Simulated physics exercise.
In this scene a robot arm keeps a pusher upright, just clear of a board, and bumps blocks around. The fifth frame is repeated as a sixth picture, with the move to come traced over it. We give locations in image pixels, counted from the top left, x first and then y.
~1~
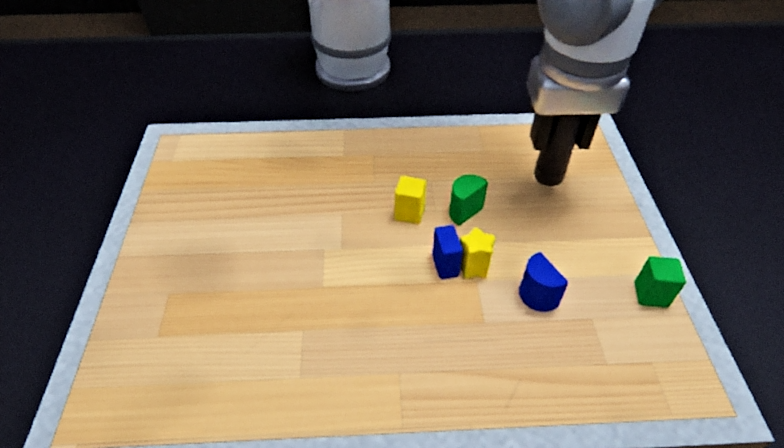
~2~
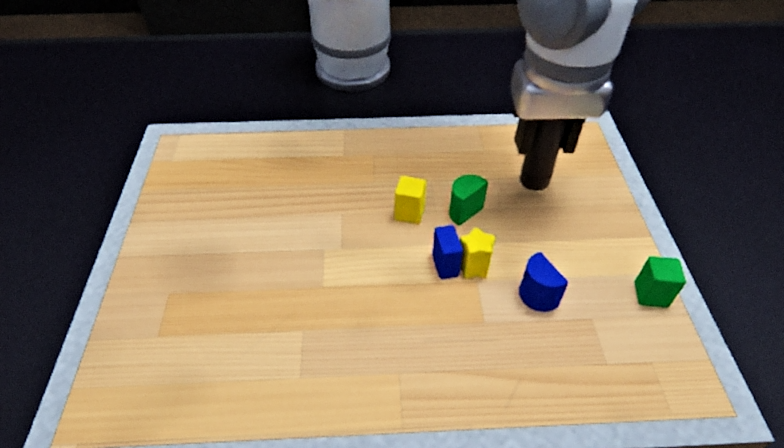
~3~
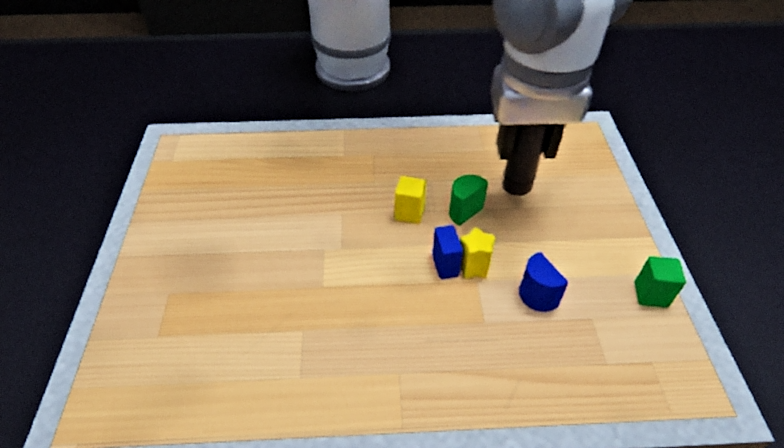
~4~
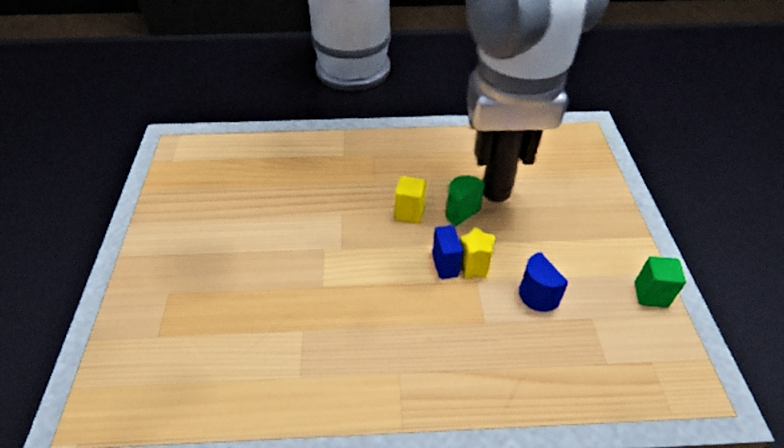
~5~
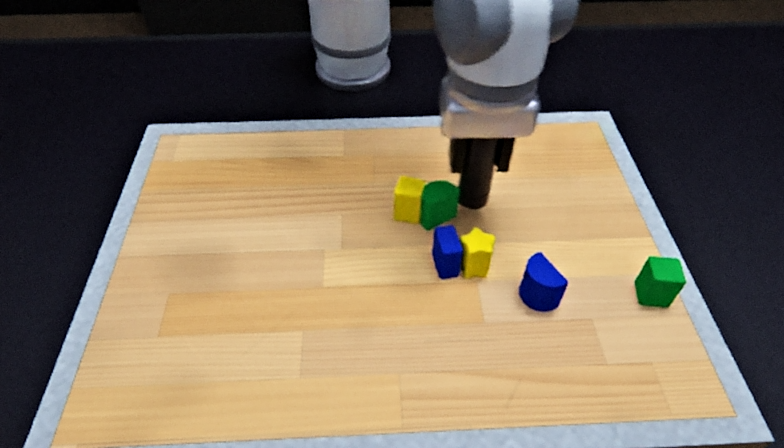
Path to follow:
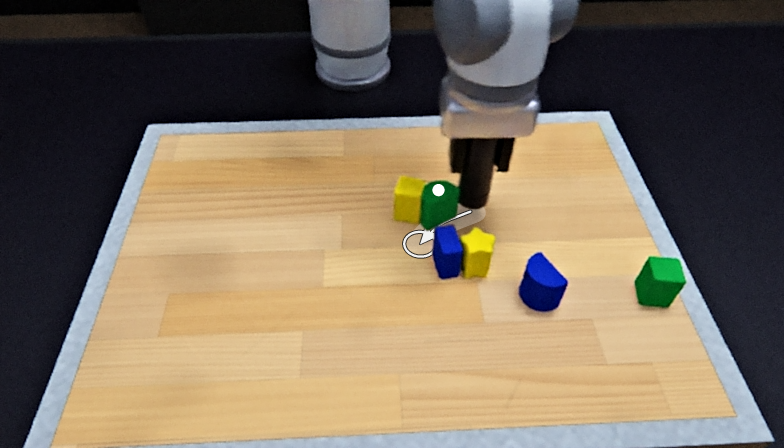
Robot arm with a dark pusher gliding left over a wooden board, then nudging a green block left beside a yellow one.
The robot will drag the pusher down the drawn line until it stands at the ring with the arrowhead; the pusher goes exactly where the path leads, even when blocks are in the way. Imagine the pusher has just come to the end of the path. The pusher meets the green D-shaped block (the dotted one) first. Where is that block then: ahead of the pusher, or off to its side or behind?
By then it is beside or behind the pusher.
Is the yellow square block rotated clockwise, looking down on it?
It seems so.
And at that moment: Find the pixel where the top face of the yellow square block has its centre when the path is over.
My estimate: (385, 184).
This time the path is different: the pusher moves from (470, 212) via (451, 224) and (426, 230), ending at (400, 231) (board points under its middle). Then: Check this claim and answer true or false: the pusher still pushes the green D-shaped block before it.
That claim is true.
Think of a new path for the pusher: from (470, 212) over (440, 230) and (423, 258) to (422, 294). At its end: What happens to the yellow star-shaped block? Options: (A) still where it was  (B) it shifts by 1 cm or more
The one that fits is A, still where it was.
The line goes from (470, 212) via (451, 219) and (434, 230), ending at (420, 244); the dot is on the green D-shaped block.
The first path, step by step. Halfway along, pusher at (442, 212); yellow square block at (387, 184), turned 40° clockwise; green D-shaped block at (408, 199), turned 25° clockwise.
At the end, pusher at (421, 232); yellow square block at (385, 184), turned 50° clockwise; green D-shaped block at (389, 207), turned 75° clockwise; blue rectangular block unmoved.
